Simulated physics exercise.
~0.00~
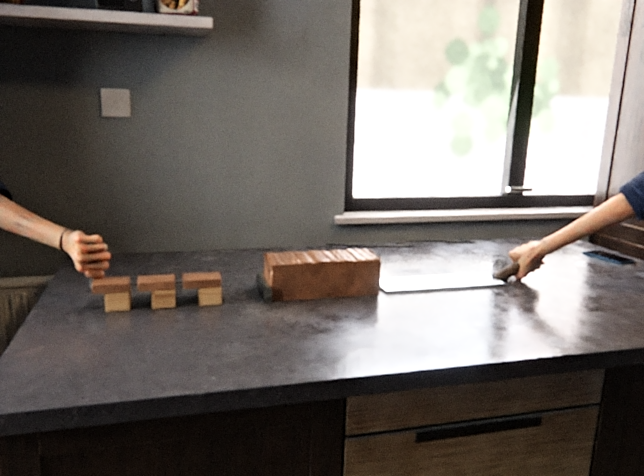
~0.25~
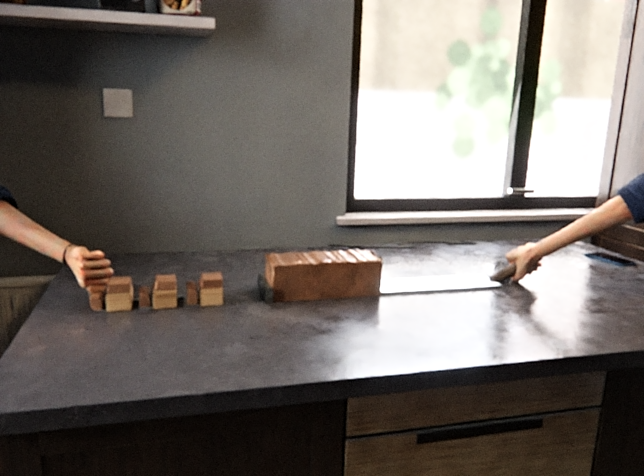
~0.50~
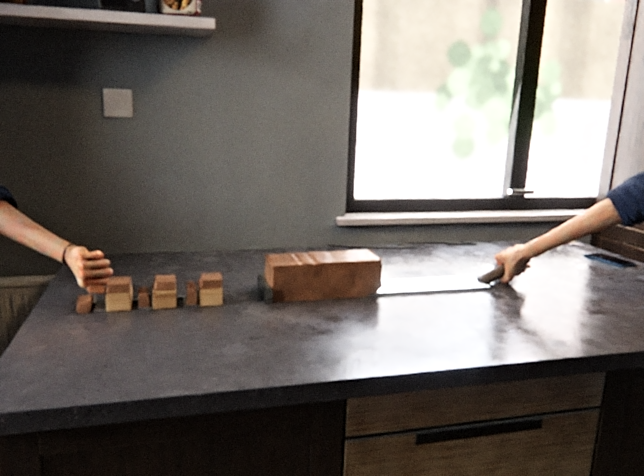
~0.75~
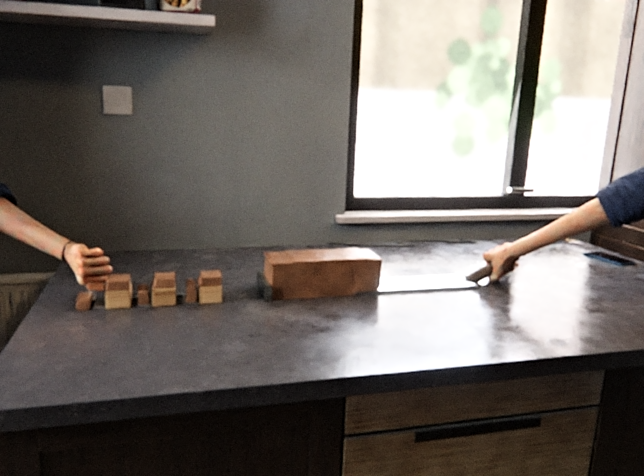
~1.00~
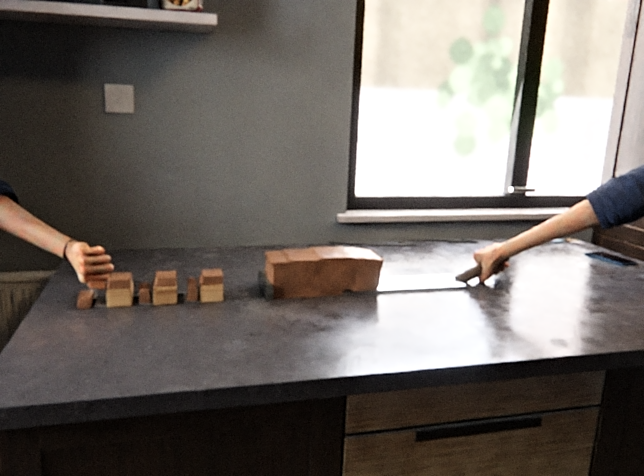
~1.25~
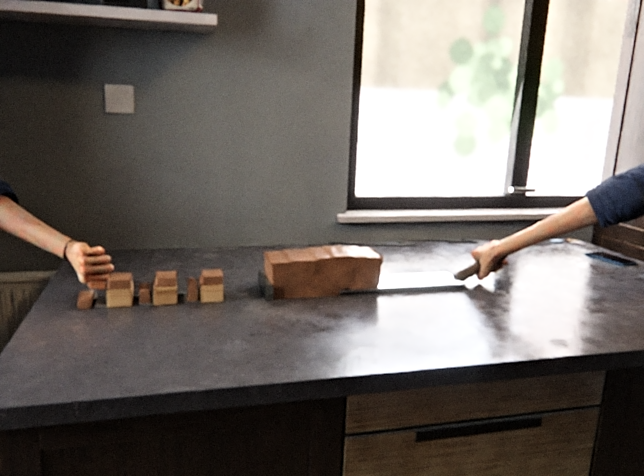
A hand slides a flat blade leftward under a brown block after three small bars droop.
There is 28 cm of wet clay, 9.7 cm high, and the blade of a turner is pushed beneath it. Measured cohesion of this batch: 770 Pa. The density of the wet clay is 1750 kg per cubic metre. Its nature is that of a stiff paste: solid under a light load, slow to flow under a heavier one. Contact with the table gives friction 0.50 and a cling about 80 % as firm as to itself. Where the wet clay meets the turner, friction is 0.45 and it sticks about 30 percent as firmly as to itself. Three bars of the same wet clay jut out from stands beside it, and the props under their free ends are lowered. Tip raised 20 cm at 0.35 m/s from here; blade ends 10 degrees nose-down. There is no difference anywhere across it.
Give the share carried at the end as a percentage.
Roughly 27 per cent.
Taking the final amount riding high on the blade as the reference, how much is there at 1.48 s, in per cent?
Some 70 in a hundred.
After 1.48 s, the tip is 8.5 cm up.
After 1.75 s, the tip is 18 cm up.
After 2.01 s, the tip is 20 cm up and 28 % is riding high on the blade.
After 2.28 s, the tip is 20 cm up and 27 % is riding high on the blade.
After 2.40 s, the tip is 20 cm up and 27 % is riding high on the blade.
